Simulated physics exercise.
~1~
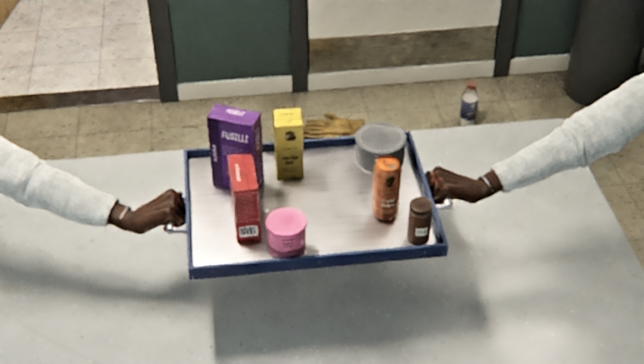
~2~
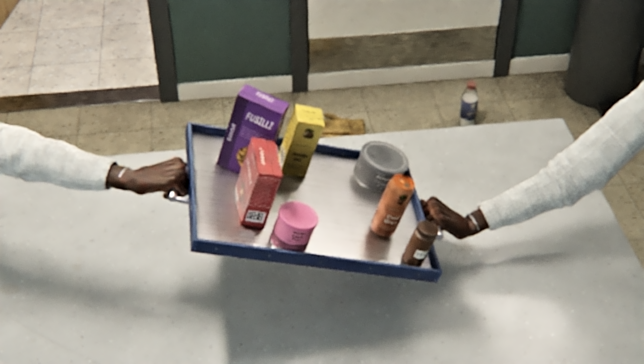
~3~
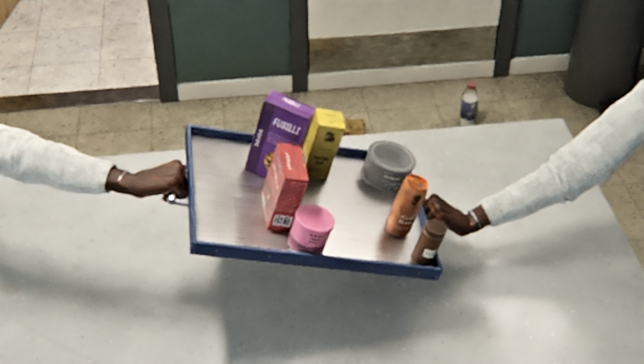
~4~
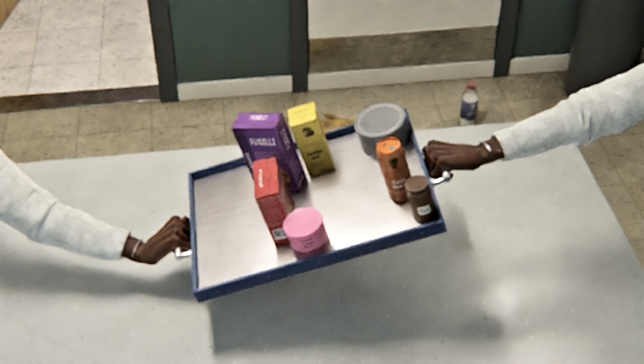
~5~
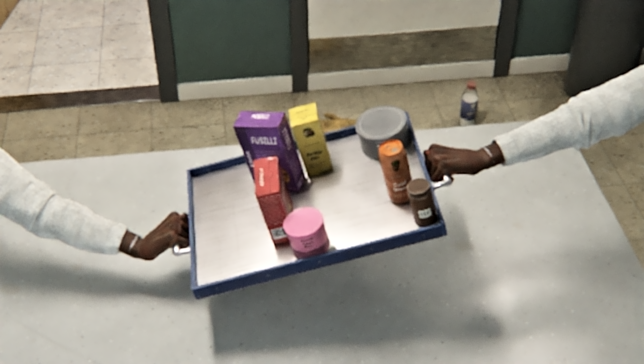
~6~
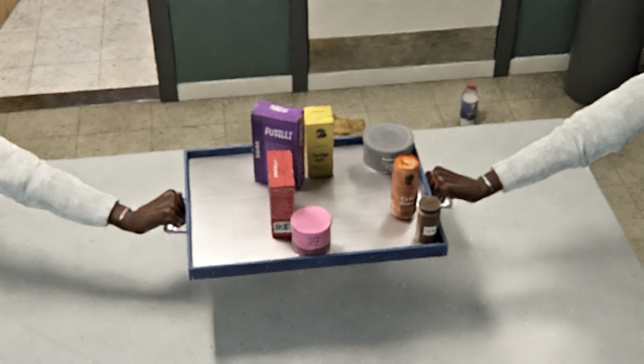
Above a table, two hands tilt a loaded tray right, then left, and level it.
